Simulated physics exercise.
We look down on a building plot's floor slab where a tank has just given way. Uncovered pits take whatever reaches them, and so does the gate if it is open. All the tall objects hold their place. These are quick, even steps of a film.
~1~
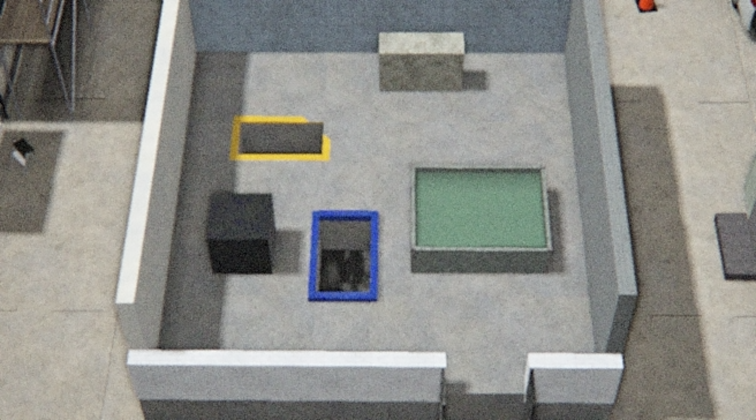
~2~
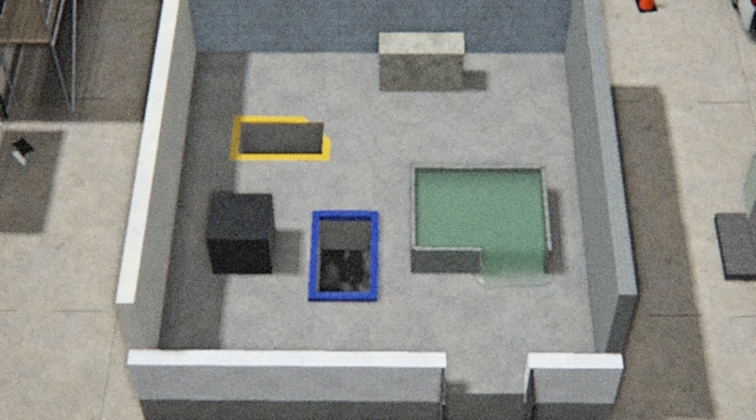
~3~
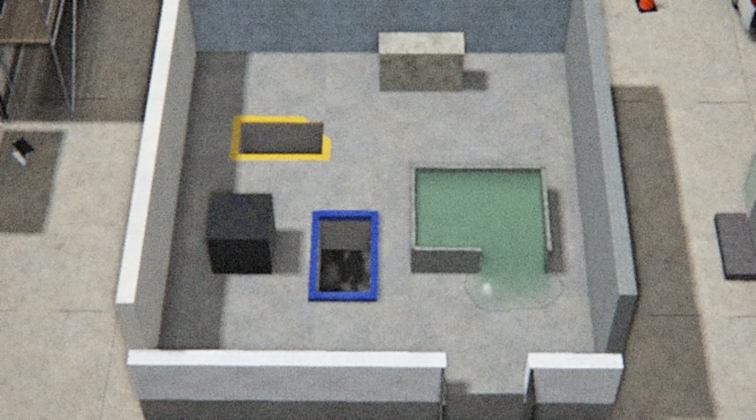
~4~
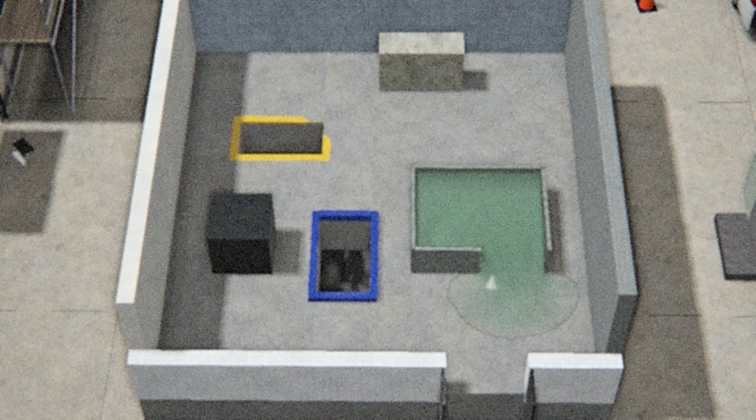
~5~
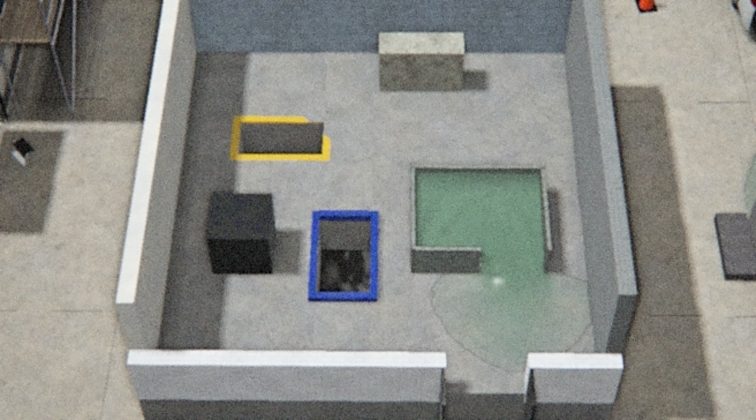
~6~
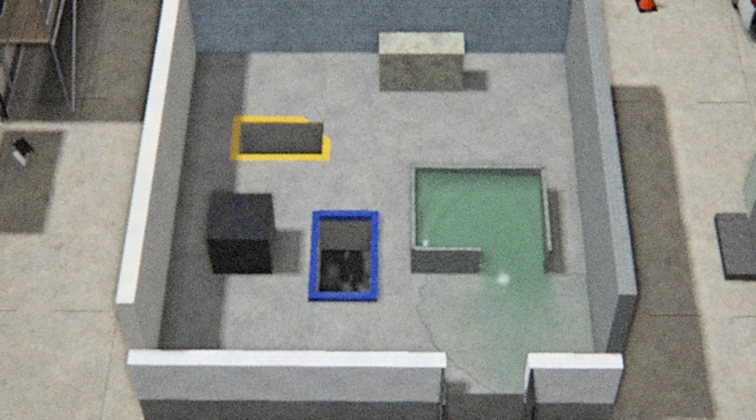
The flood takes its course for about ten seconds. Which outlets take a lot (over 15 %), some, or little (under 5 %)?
The gate takes more than 15 %; the yellow pit takes less than 5 %; the blue pit takes less than 5 %.
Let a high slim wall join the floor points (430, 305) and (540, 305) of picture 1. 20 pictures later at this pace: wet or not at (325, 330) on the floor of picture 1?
Verdict: Wet.
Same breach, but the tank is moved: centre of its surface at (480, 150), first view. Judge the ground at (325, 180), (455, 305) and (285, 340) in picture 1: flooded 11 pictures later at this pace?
As listed: No water, awash, free of water.
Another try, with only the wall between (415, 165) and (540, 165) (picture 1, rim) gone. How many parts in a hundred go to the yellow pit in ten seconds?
Parts in a hundred: Yellow 25.
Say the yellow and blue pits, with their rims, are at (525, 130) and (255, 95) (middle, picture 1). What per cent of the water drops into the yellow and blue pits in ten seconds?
In per cent: Yellow 6, blue 0.
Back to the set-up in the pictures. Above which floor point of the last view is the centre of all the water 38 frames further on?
Roughly at (442, 284).
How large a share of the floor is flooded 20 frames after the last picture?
Some 20 per cent.
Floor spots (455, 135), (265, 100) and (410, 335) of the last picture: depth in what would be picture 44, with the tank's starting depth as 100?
In that order: 0, 0 and 6 per cent.
A moment on, water covers 10 % of the floor; the gate 4 %, the yellow pit 0 %, the blue pit 0 %.
Next, water covers 15 % of the floor; the gate 11 %, the yellow pit 0 %, the blue pit 0 %.
Then, water covers 20 % of the floor; the gate 21 %, the yellow pit 0 %, the blue pit 0 %.
Later, water covers 40 % of the floor; the gate 32 %, the yellow pit 0 %, the blue pit 0 %.
In the end, water covers 50 % of the floor; the gate 41 %, the yellow pit 0 %, the blue pit 0 %.
